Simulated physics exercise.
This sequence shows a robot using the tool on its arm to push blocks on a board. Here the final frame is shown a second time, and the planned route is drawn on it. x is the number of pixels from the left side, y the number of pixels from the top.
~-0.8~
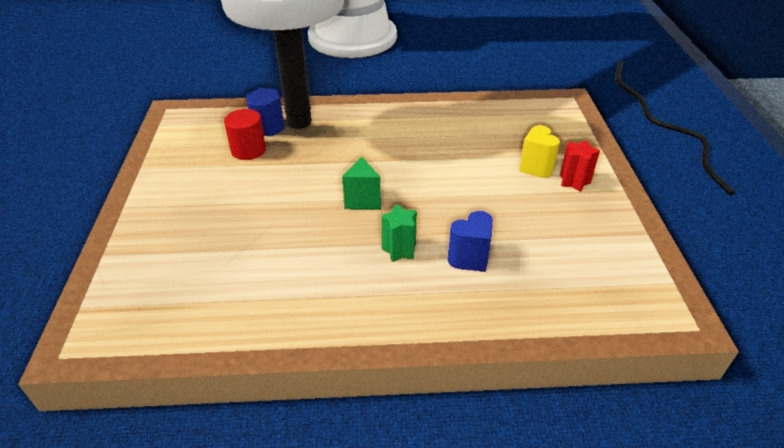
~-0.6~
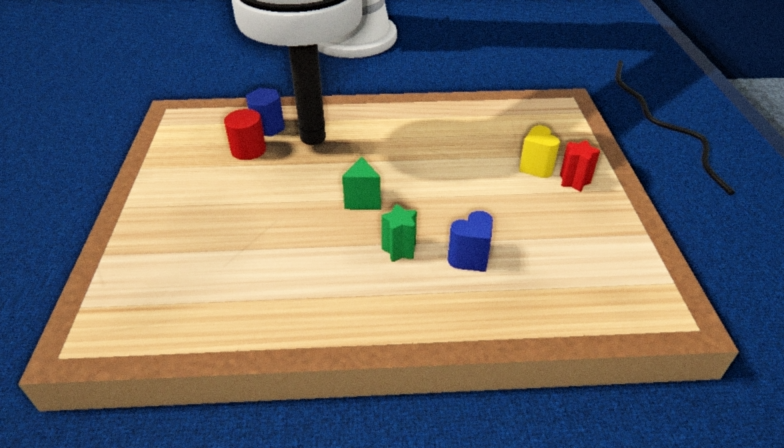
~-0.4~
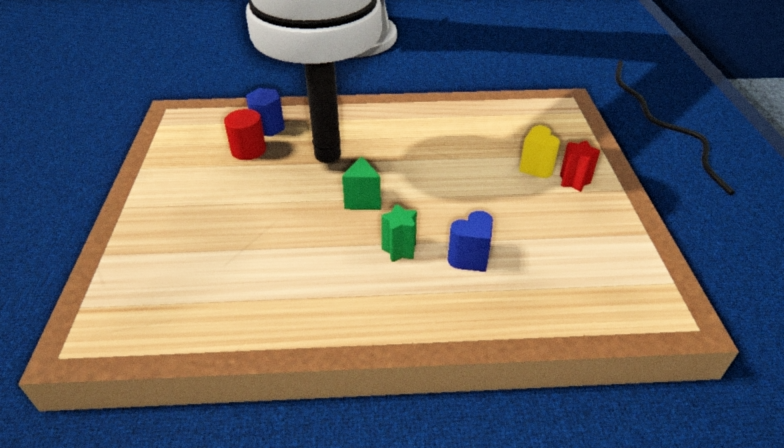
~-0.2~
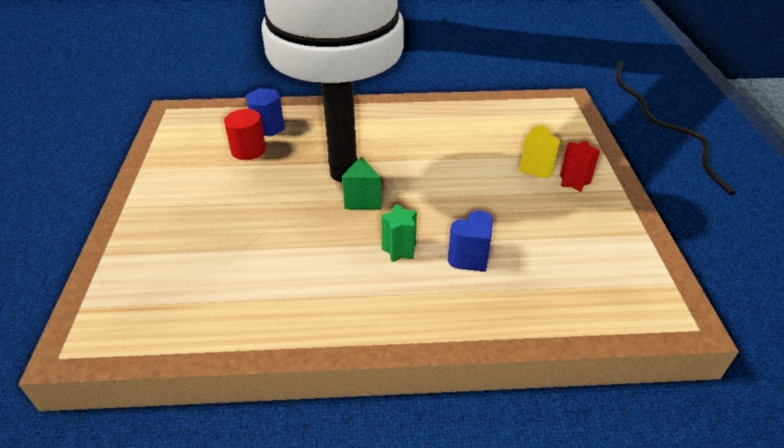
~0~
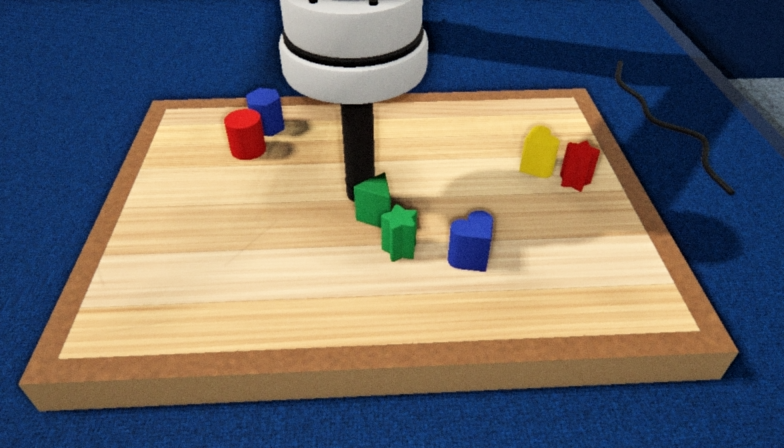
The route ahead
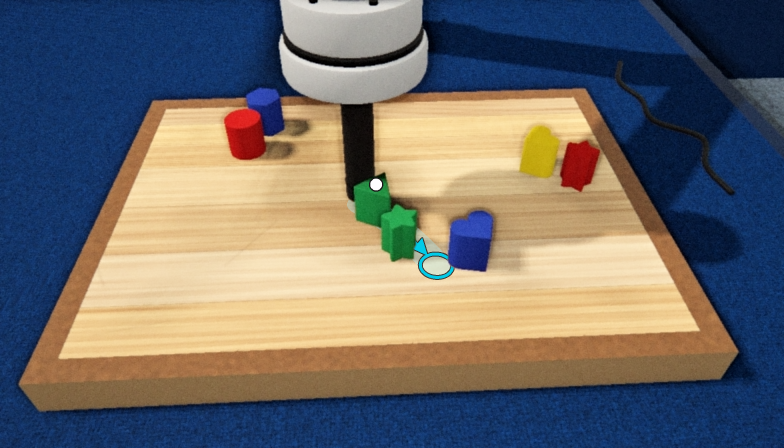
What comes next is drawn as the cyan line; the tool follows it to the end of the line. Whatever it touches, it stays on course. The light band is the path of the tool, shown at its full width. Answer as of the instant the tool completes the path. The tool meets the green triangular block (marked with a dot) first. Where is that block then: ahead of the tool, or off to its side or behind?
The green triangular block won't leave the front of the tool.
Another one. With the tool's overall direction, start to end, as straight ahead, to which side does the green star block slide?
To the path's right.
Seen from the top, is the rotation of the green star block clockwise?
I expect so.
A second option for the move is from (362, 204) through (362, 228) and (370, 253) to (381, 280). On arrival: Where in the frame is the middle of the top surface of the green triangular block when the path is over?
The centre of its top will be at (395, 203).
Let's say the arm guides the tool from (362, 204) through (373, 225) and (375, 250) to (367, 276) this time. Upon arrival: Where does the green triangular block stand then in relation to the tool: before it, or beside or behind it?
It is off to the side or behind.
The drawn path runs from (362, 204) via (389, 221) and (414, 241), ending at (436, 265); the dot is on the green triangular block.
What follows on the original path. One third of the way, tool (389, 212); green triangular block (406, 202); green star block (409, 225), turned 55° clockwise.
Two thirds of the way, tool (414, 232); green triangular block (432, 224); green star block (412, 239), turned 80° clockwise.
At the end, tool (437, 256); green triangular block (459, 249); green star block (410, 246), turned 115° clockwise; blue heart (487, 229), turned 40° anticlockwise.
